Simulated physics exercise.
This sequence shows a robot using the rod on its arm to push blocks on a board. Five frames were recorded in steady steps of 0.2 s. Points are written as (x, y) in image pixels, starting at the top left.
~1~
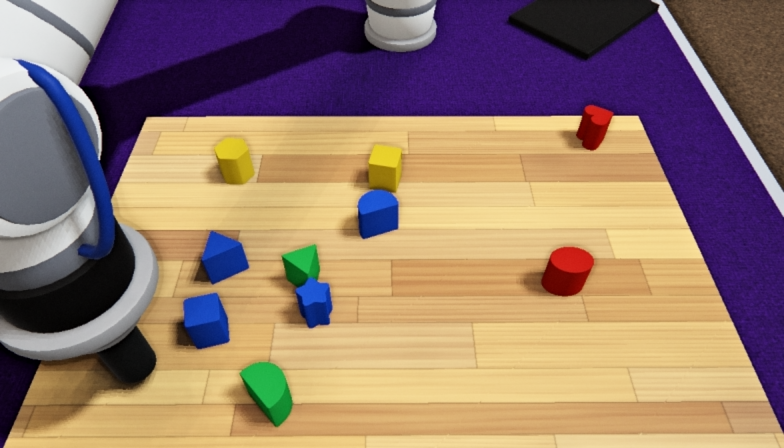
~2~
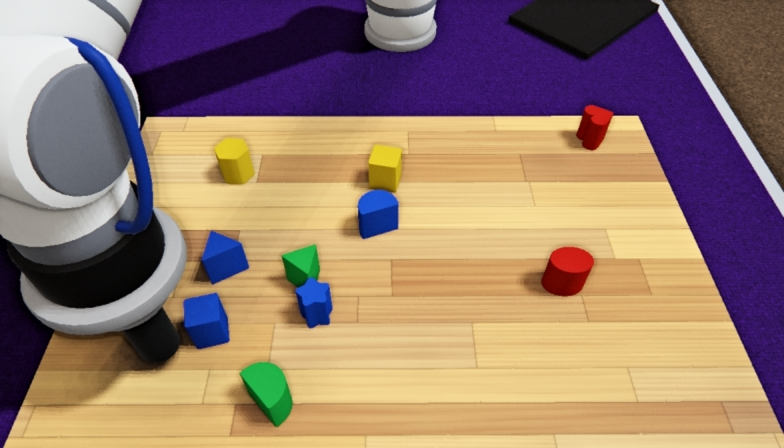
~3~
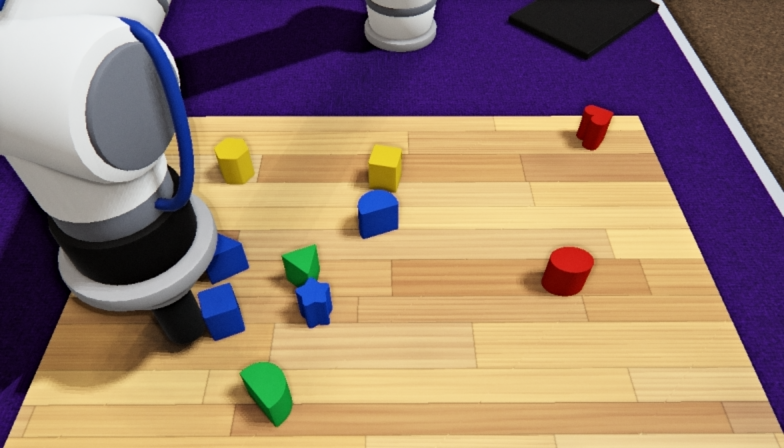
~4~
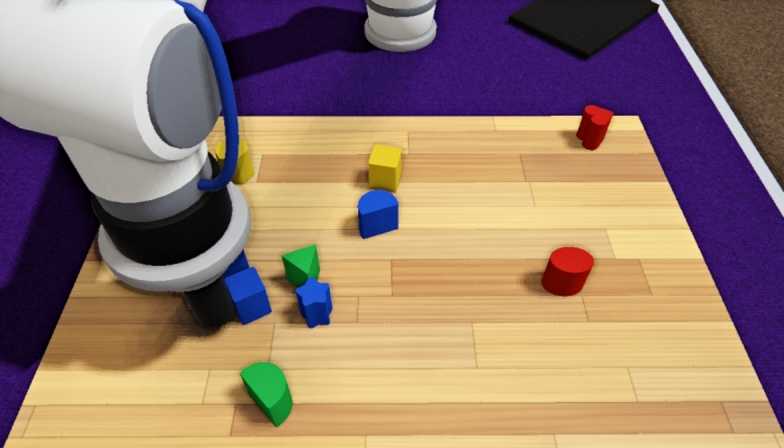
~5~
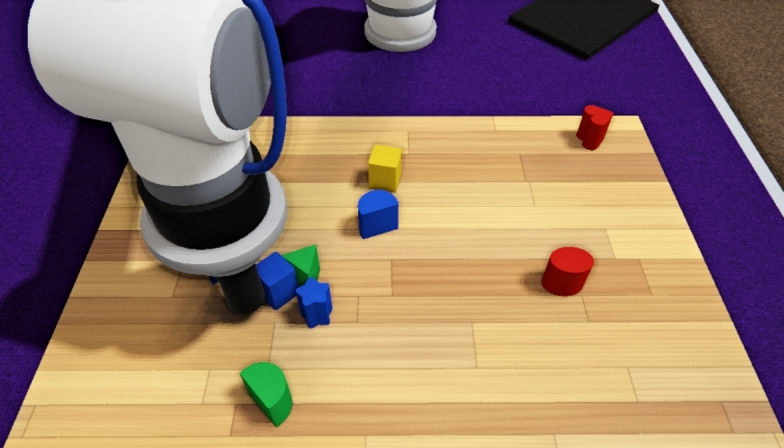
Robot arm moving right across a wooden board, its black rod pushing a blue cube up beside a green triangle and blue star.
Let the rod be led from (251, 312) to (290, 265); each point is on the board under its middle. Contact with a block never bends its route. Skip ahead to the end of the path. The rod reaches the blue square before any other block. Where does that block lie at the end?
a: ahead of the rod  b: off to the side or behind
Choice a: Ahead of the rod.
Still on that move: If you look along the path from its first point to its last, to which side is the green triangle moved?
The shift is rightward.
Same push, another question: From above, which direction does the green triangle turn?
It spins clockwise.
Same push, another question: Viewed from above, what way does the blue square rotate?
Clockwise from above.
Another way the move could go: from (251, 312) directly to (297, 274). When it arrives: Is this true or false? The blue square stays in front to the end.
Verdict: True.
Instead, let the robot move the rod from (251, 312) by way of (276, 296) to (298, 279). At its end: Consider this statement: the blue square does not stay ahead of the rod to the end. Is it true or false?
It is false.
The first path, step by step. Halfway along, rod at (268, 275); blue square at (296, 248), turned 20° clockwise; green triangle at (325, 246), turned 25° clockwise.
At the end, rod at (287, 253); blue triangle still; blue square at (318, 231), turned 45° clockwise; green triangle at (344, 238), turned 50° clockwise.
